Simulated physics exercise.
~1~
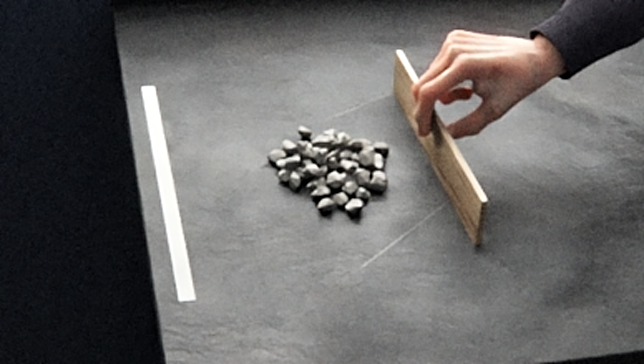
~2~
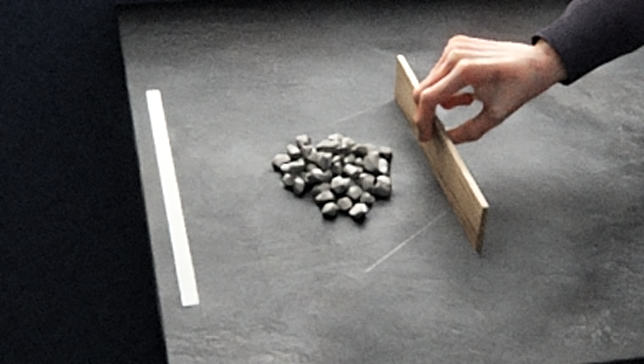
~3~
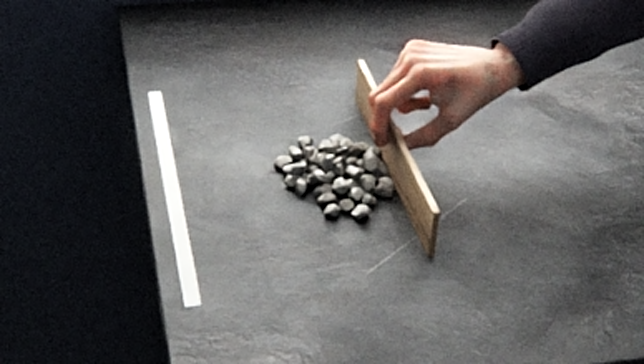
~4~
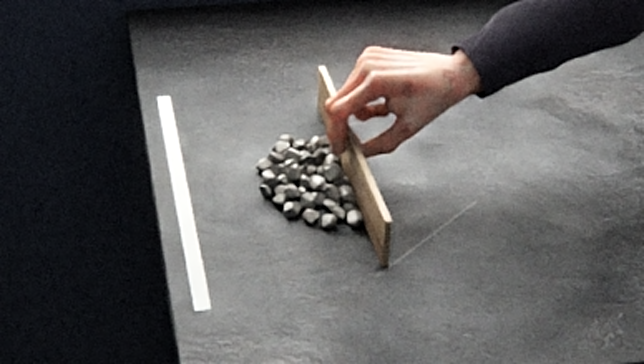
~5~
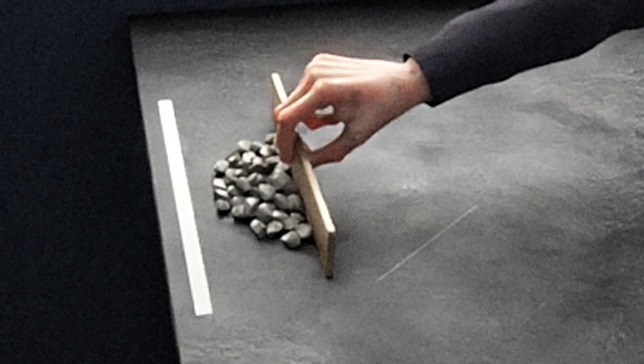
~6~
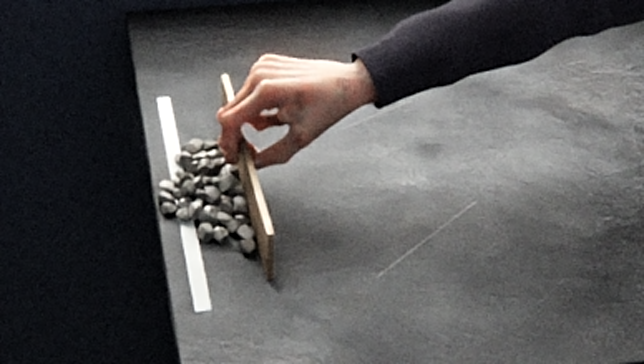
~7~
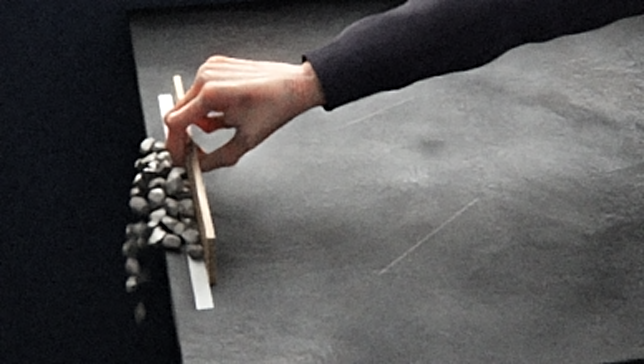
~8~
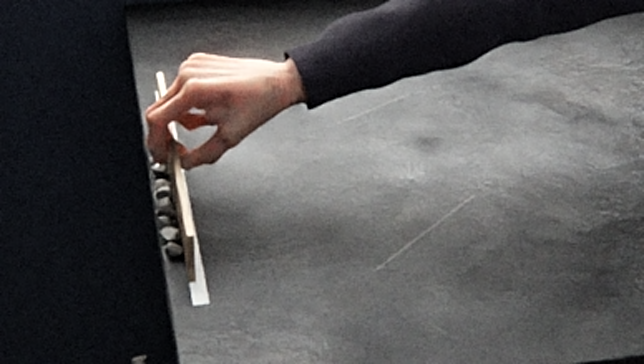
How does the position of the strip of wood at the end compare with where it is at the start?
At the start it stands to the right of the heap, well away from the white tape. By the end it is far to the left, at the white tape near the table's left edge.
At first, a hand holds an upright strip of wood to the right of a heap of small dark stones on a grey table, with a strip of white tape near the left edge. The hand then slides the wood left until it meets the stones. It keeps pushing, and the heap travels left with it and spreads over the white tape. As the wood reaches the tape, stones spill over the left edge and drop. Finally the hand holds the wood at the tape, with most of the heap gone and only a few stones left along the edge.
